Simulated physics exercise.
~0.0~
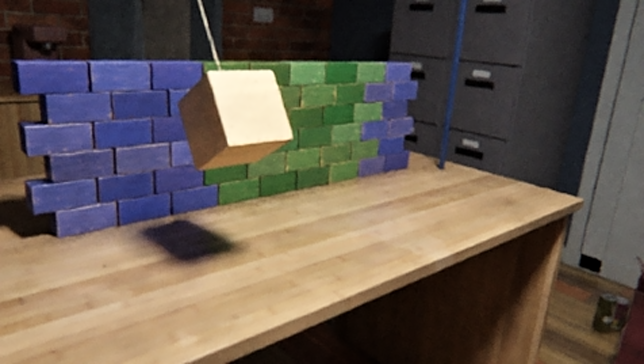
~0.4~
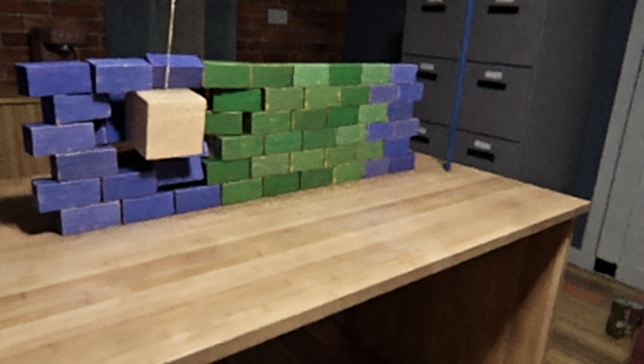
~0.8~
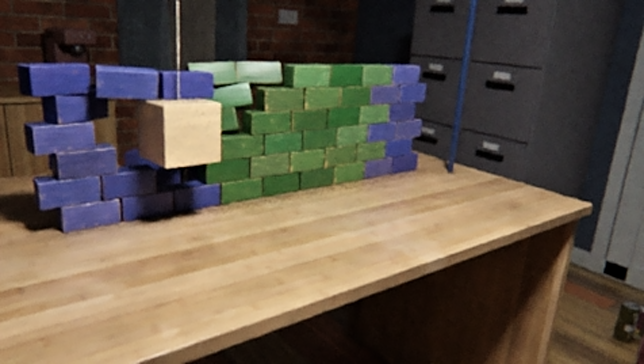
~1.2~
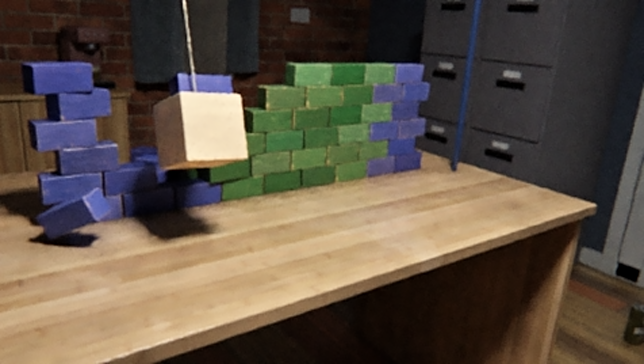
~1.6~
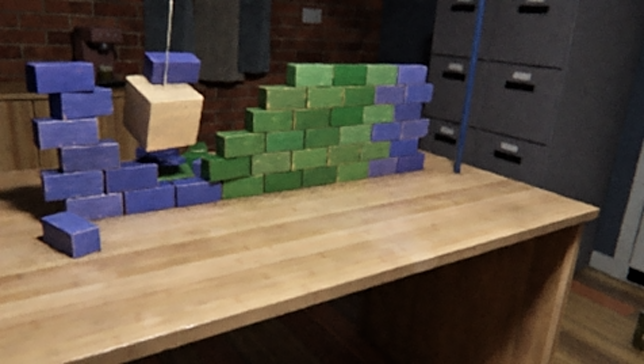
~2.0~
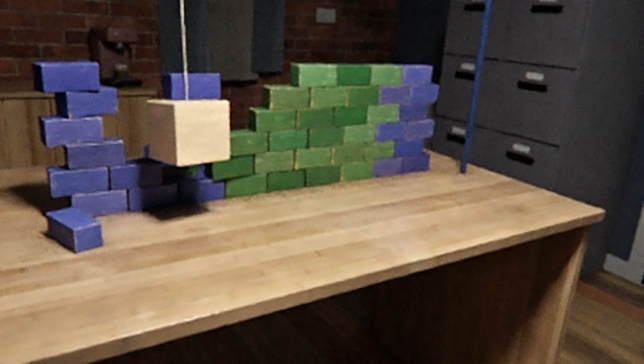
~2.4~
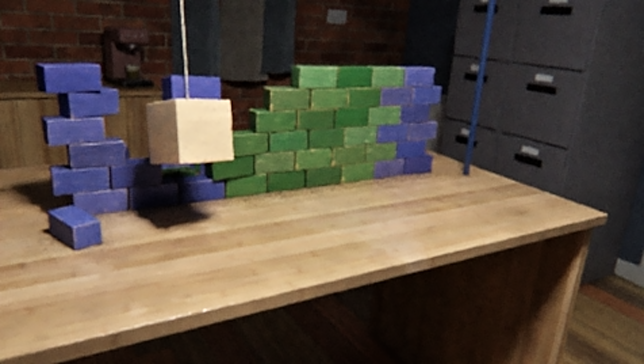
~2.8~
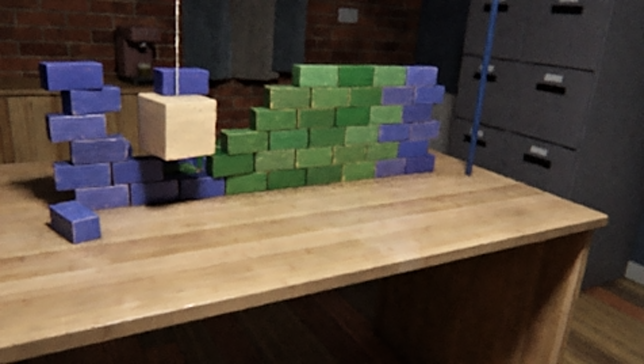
Blue and green block wall on a wooden table being struck by a swinging pale cube, losing its left-centre blocks but partly standing.
